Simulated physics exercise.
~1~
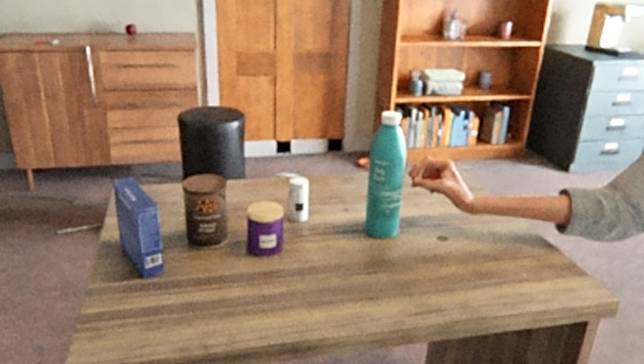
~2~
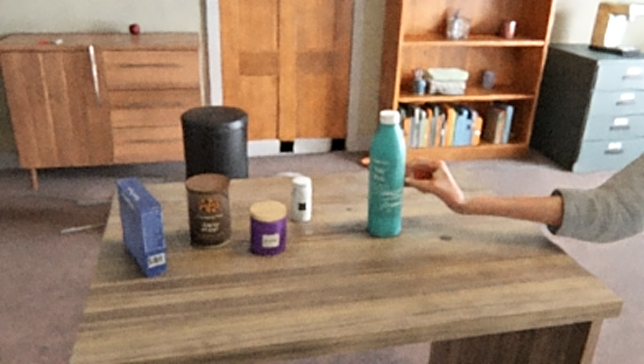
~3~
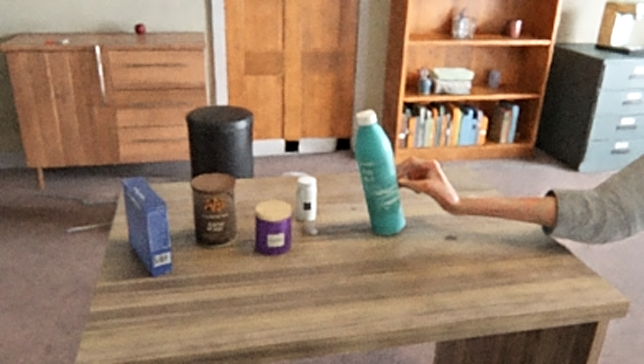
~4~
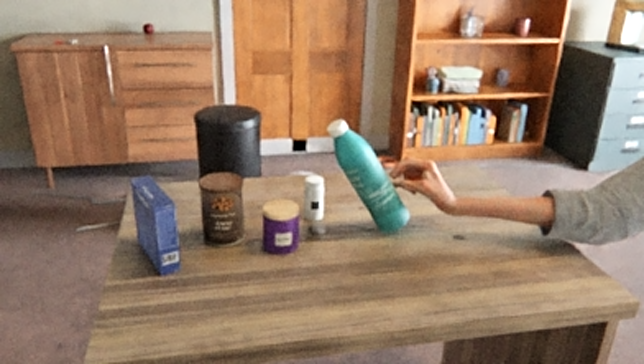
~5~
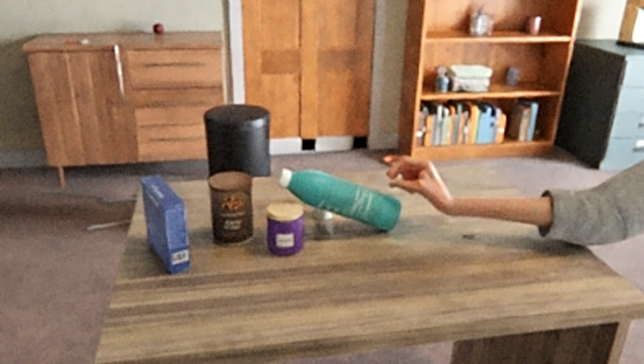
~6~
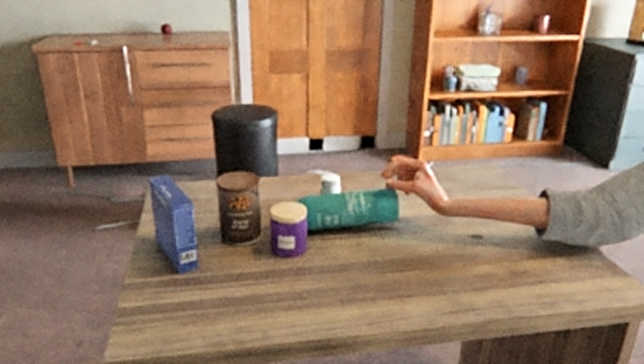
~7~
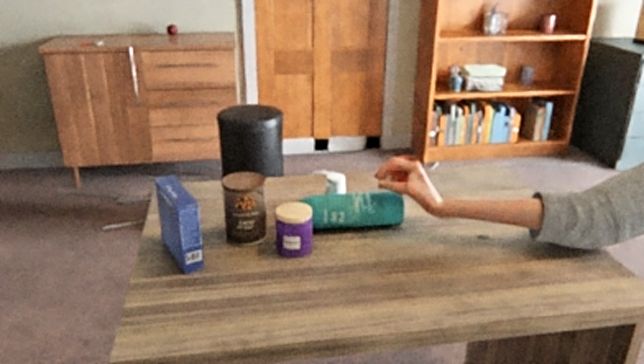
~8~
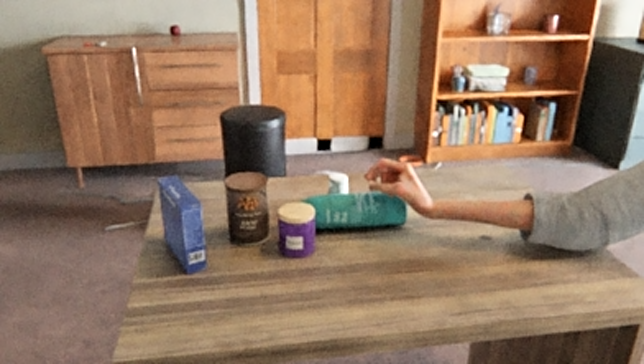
A wood-topped table stands in a carpeted room, seen from the front and slightly above, with a cabinet, wooden doors and a bookcase behind. On it, from left to right, are a blue packet, a brown tin, a purple jar, a small white shaker and a tall turquoise bottle. A hand reaching in from the right pushes the bottle, which tilts to the left. It leans further and topples onto its side, its top end landing behind the purple jar. The bottle ends lying flat, the hand still above it, while the other things remain upright.
